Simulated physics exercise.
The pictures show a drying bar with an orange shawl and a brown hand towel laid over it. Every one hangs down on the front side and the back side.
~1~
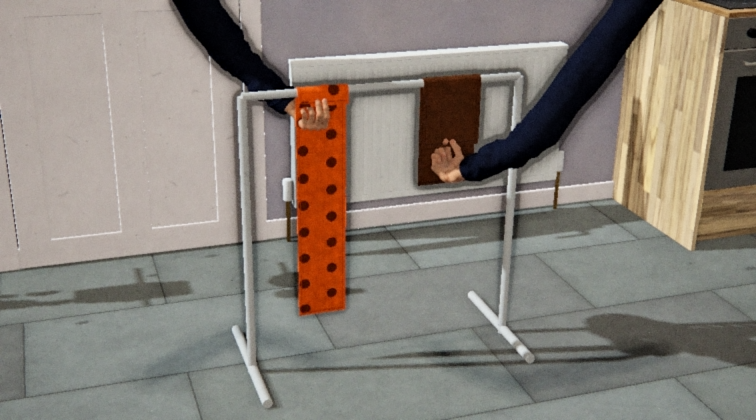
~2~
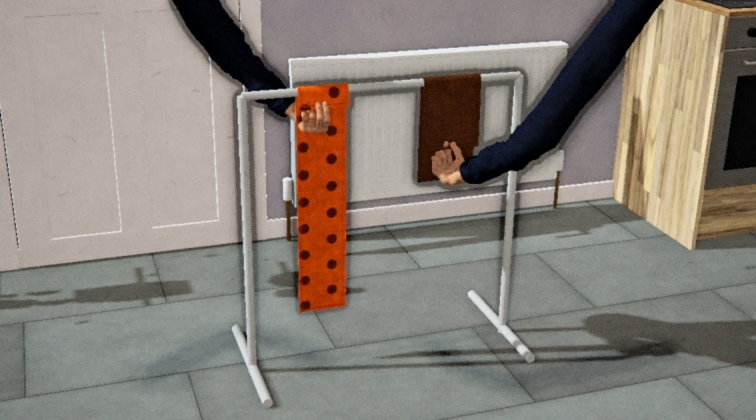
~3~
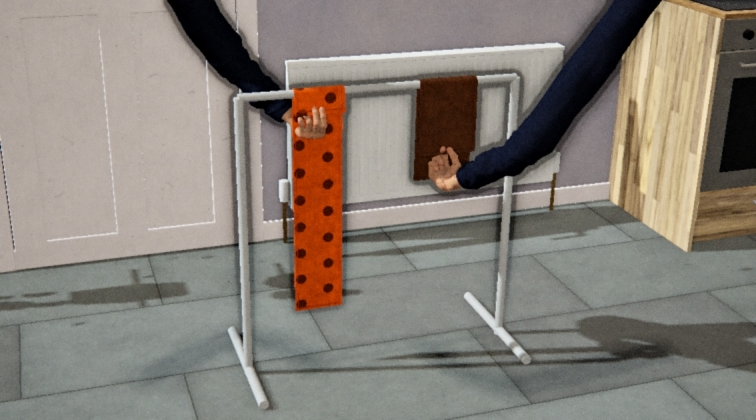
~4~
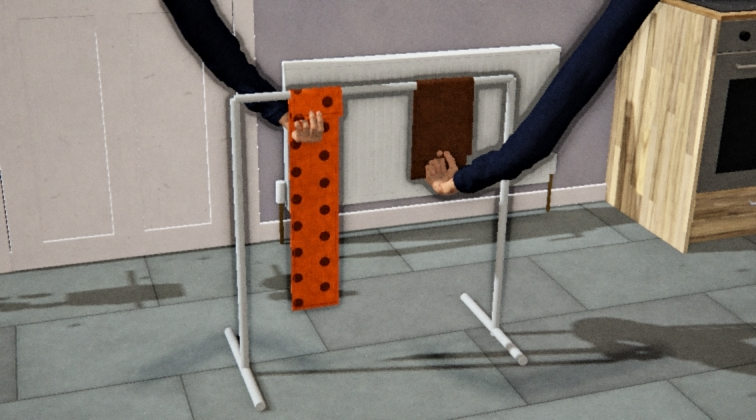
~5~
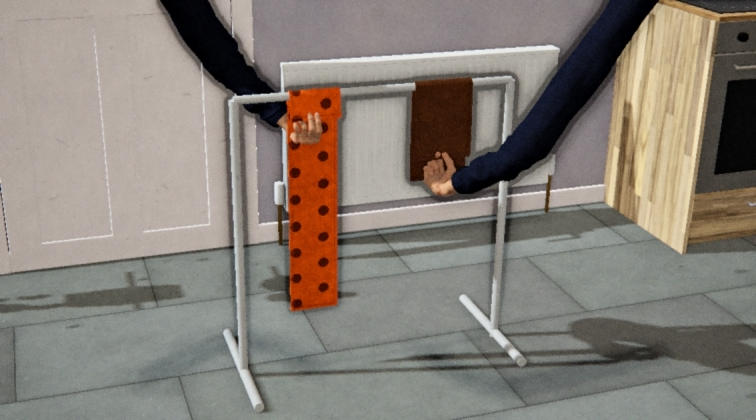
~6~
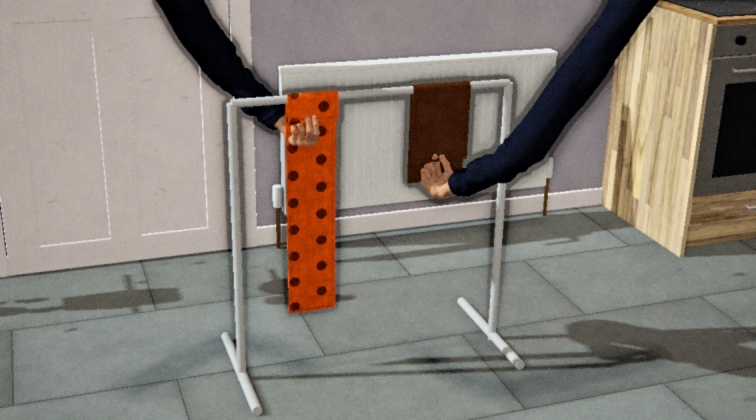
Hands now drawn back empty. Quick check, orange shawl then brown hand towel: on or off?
Orange shawl: Off; brown hand towel: On.
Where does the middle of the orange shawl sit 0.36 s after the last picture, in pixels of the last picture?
By then it is at (312, 244).
Then, 0.36 s after the last picture, shawl clear of the rail and dropping near (312, 244); hand towel still hanging.
Then, 0.60 s after the last picture, shawl clear of the rail and dropping near (312, 352); hand towel still hanging.
Then, 0.96 s after the last picture, shawl in a heap on the floor near (313, 365); hand towel still hanging.
At rest, shawl in a heap on the floor near (313, 365); hand towel still hanging. The orange shawl slips to the floor and the brown hand towel keeps its place.
